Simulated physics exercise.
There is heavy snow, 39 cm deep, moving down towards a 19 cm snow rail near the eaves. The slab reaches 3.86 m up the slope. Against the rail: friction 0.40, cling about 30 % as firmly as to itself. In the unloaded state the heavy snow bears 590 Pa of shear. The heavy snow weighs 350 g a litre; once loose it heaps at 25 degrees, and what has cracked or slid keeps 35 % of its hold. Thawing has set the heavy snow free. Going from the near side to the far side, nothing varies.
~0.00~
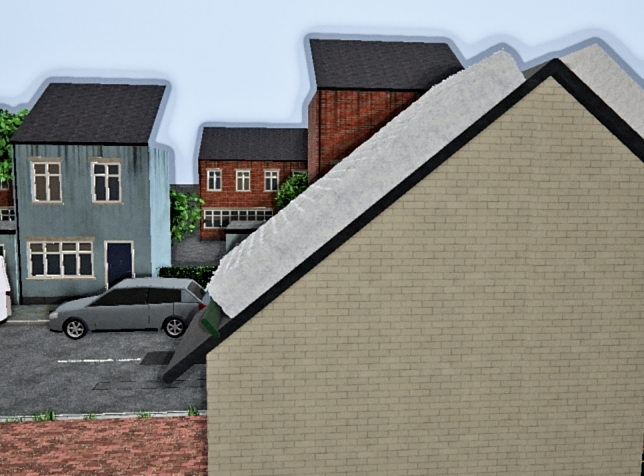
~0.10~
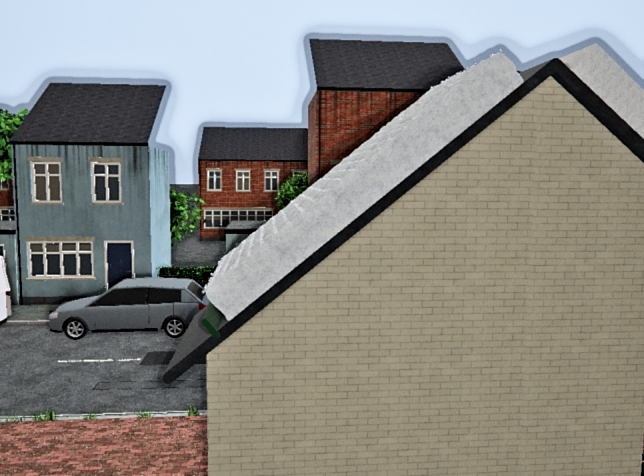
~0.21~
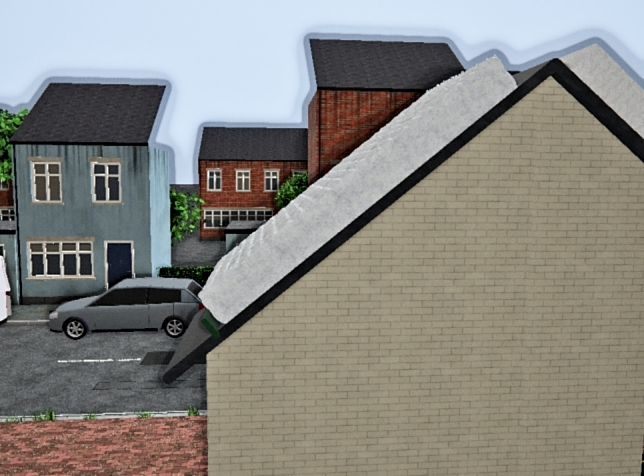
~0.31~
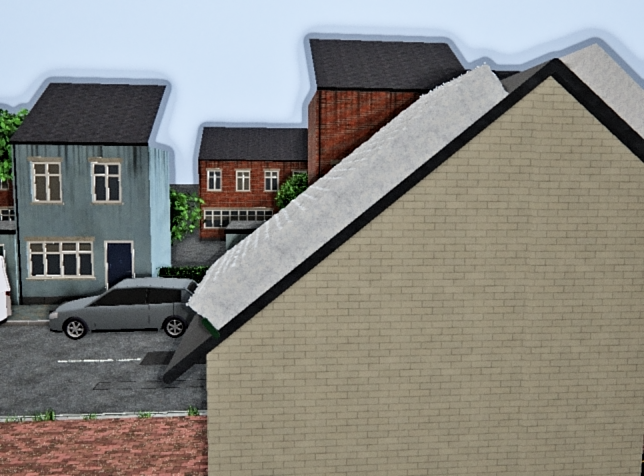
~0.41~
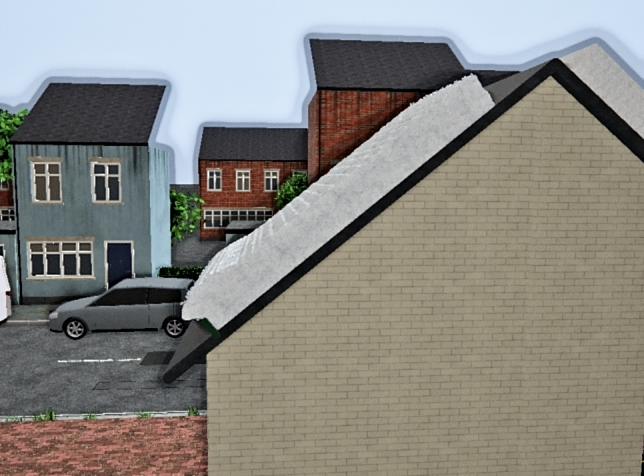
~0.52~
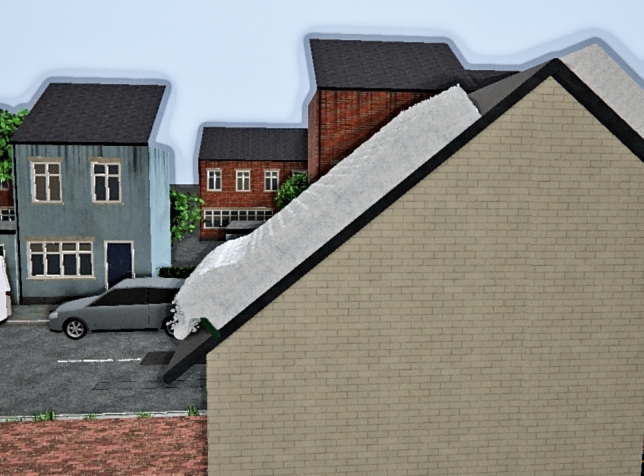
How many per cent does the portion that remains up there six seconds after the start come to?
It comes to roughly 19 per cent.
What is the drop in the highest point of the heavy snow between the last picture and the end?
Looks like something near 1.8 m to me.
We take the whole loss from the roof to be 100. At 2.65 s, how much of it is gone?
Close to 100 in a hundred.
After 1.15 s, 68 % of the snow is on the roof.
After 1.90 s, 29 % of the snow is on the roof.
After 2.65 s, 21 % of the snow is on the roof.
After 3.40 s, 20 % of the snow is on the roof.
After 6.00 s, 19 % of the snow is on the roof.
